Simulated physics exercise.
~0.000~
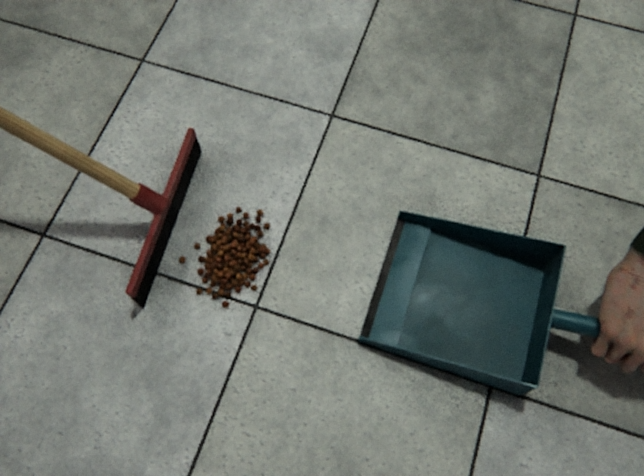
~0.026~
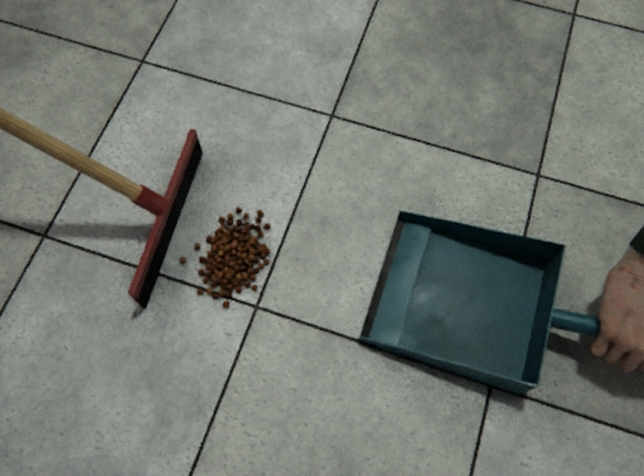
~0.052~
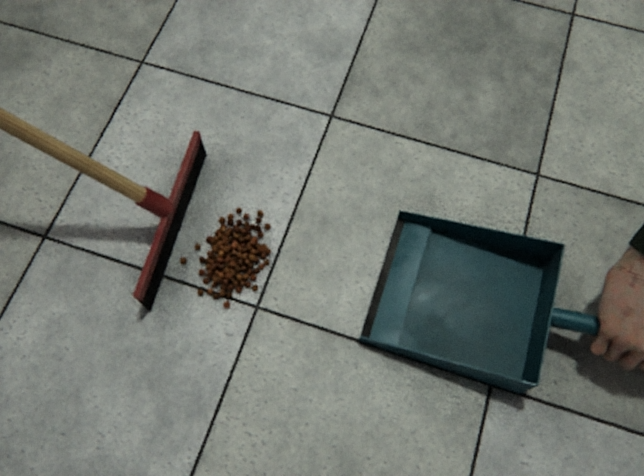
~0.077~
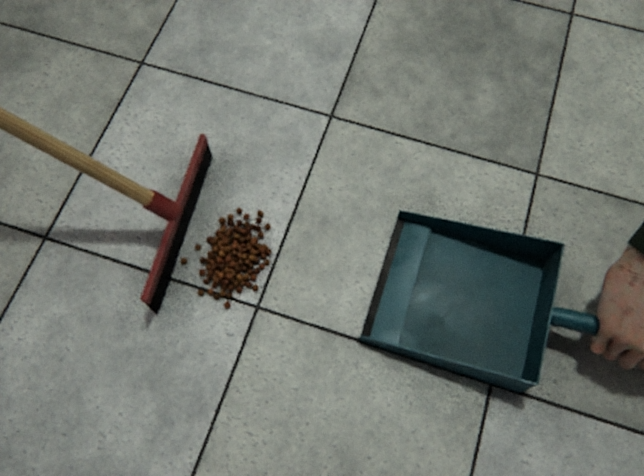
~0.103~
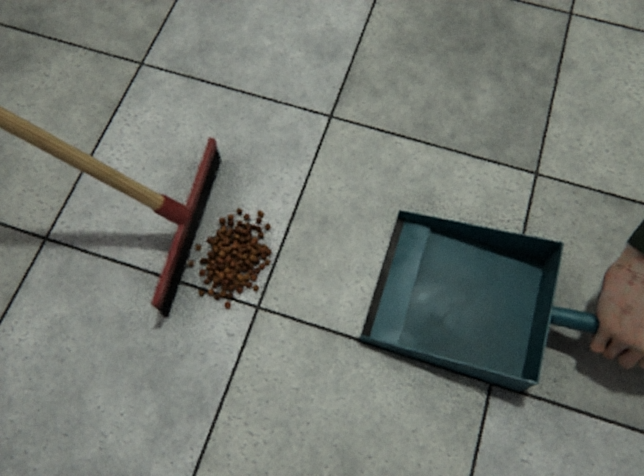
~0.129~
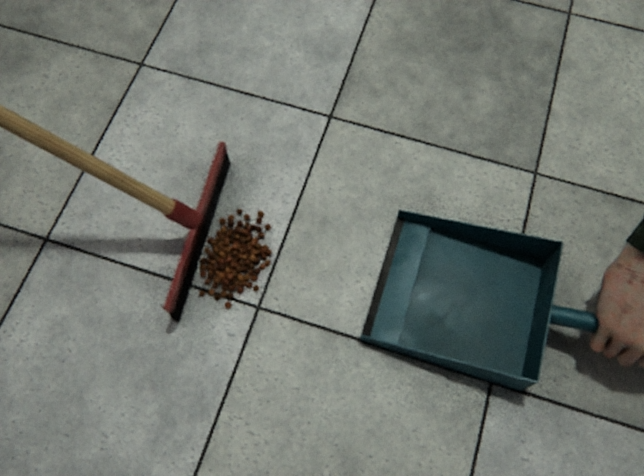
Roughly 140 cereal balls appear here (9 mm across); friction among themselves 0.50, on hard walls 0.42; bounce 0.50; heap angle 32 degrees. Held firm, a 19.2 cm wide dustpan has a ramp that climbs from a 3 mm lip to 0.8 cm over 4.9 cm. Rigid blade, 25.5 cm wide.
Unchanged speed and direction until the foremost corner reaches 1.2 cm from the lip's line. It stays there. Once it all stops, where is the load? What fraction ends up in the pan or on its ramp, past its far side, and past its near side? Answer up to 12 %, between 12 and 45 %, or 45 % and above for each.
Pan: Between 12 and 45 %; far side: Up to 12 %; near side: Between 12 and 45 %.
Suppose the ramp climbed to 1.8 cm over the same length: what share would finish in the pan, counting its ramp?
30 per cent.
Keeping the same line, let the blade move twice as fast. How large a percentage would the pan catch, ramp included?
About 50 per cent.
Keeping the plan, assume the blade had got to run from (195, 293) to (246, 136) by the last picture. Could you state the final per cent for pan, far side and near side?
Pan 55 % / far 15 % / near 10 %.
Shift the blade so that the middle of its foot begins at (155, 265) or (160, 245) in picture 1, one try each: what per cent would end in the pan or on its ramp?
25 and 30 per cent, roughly.
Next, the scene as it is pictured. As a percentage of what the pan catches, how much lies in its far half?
Some 10 per cent.
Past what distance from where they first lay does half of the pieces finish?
That distance is close to 22 cm.
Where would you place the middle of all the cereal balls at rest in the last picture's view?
Near (376, 301).
Then, at 0.32 s, middle of the blade 14 cm from the lip; 0 % over the lip, far side 0 %, near side 10 %.
After 0.45 s, middle of the blade 6 cm from the lip; 0 % over the lip, far side 0 %, near side 10 %.
Then, at 0.71 s, middle of the blade 2 cm from the lip; 35 % over the lip, far side 0 %, near side 15 %.
In the end, at 1.1 s, pan 35 %, far side 0 %, near side 15 %, in front of the lip or behind the blade 45 %.
